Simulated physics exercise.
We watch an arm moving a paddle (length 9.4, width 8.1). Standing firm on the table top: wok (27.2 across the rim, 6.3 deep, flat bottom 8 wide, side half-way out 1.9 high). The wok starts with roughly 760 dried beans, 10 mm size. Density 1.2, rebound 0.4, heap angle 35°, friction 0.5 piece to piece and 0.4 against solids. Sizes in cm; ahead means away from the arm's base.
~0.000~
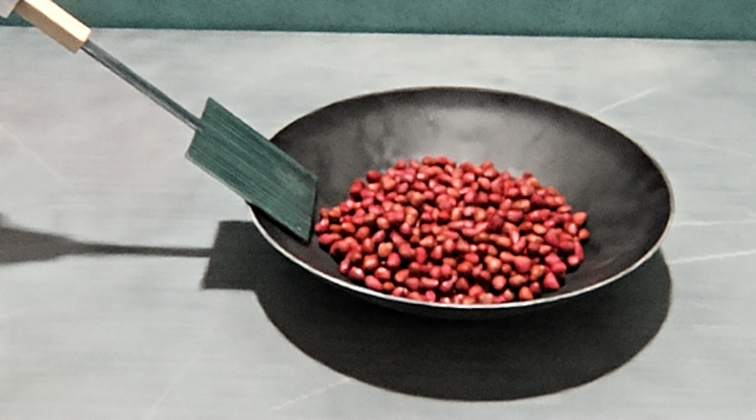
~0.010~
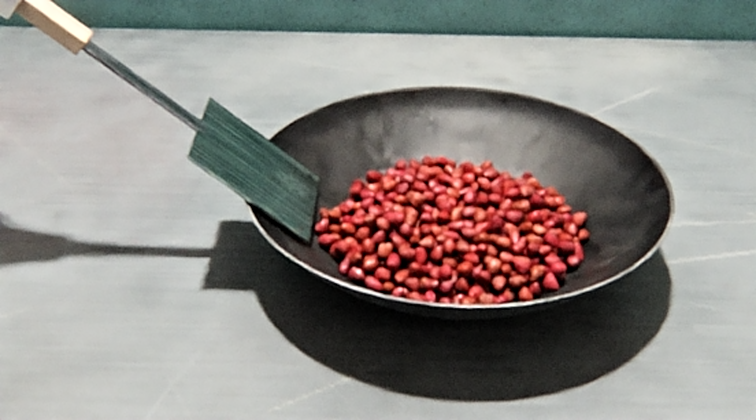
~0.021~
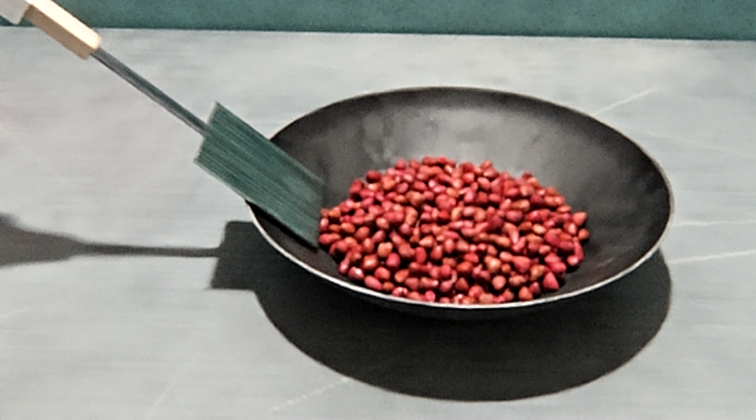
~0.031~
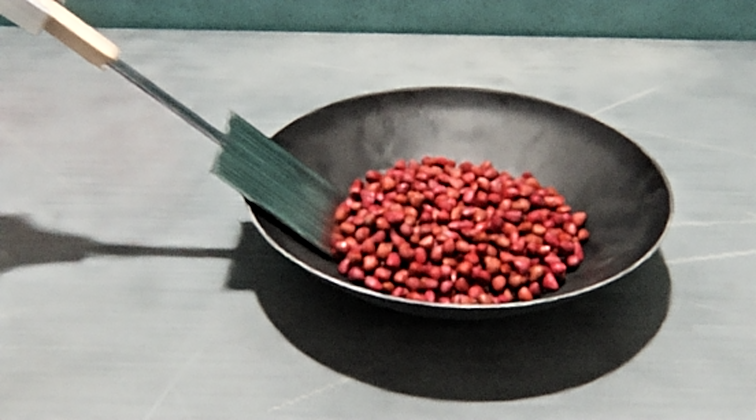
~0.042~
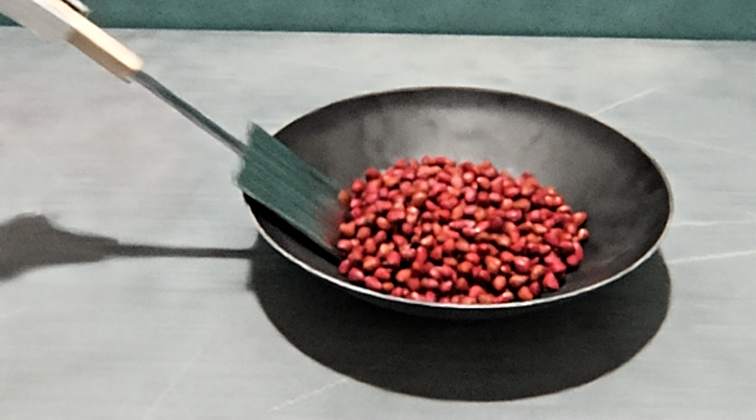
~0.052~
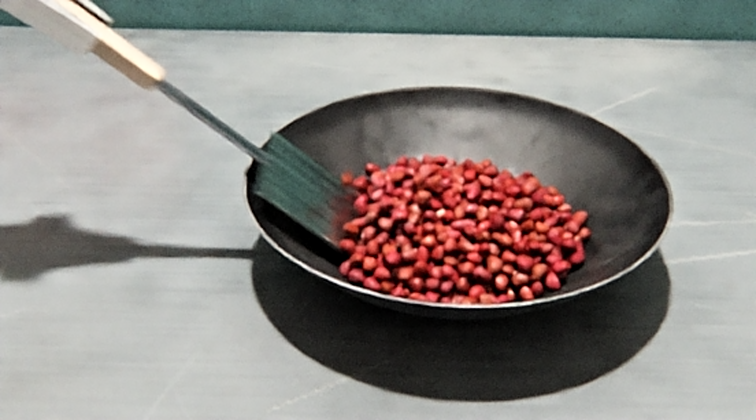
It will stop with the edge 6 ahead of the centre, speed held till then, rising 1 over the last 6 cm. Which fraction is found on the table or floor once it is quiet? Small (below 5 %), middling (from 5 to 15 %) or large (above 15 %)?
A large share, above 15 %, ends on the table or floor.
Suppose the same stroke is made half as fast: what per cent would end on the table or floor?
Then about 5 per cent.
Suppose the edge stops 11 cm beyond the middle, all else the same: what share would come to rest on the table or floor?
It would be near 60 per cent.
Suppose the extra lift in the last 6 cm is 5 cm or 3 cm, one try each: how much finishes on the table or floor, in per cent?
Some 30 and 40 per cent.
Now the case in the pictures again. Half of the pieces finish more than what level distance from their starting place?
Some 8 cm.
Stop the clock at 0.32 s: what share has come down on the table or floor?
Roughly 15 per cent.
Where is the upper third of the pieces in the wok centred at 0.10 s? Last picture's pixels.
Around (495, 203).
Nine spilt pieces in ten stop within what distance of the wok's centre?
About 35 cm.
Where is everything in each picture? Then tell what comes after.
Paddle top edge at (197, 125), sloping 40°; upper third of the load around (452, 218), from x 325 to 585, top at y 160; 762 in the wok, in the first frame.
Paddle top edge at (199, 126), sloping 40°; upper third of the load around (451, 218), from x 325 to 585, top at y 160, in the second frame.
Paddle top edge at (206, 131), sloping 40°; upper third of the load around (451, 218), from x 325 to 585, top at y 160, in the third frame.
Paddle top edge at (222, 140), sloping 40°; upper third of the load around (451, 217), from x 325 to 585, top at y 160, in the fourth frame.
Paddle top edge at (243, 151), sloping 40°; upper third of the load around (450, 216), from x 330 to 585, top at y 160, in the fifth frame.
Paddle top edge at (265, 160), sloping 40°; upper third of the load around (450, 214), from x 330 to 585, top at y 160; 762 in the wok, in the sixth frame.
By 0.08 s, sloping 40°, highest piece 8 above the table; 762 in the wok.
By 0.10 s, sloping 40°, highest piece 10 above the table; 762 in the wok.
By 0.32 s, sloping 40°, highest piece 9 above the table; 542 in the wok, 96 on the table or floor, 124 on the blade or in flight.
By 1.37 s, sloping 40°, highest piece 7 above the table; 538 in the wok, 224 on the table or floor.
Final count, 538 in the wok, 224 on the table or floor. That is 29 % on the table or floor.
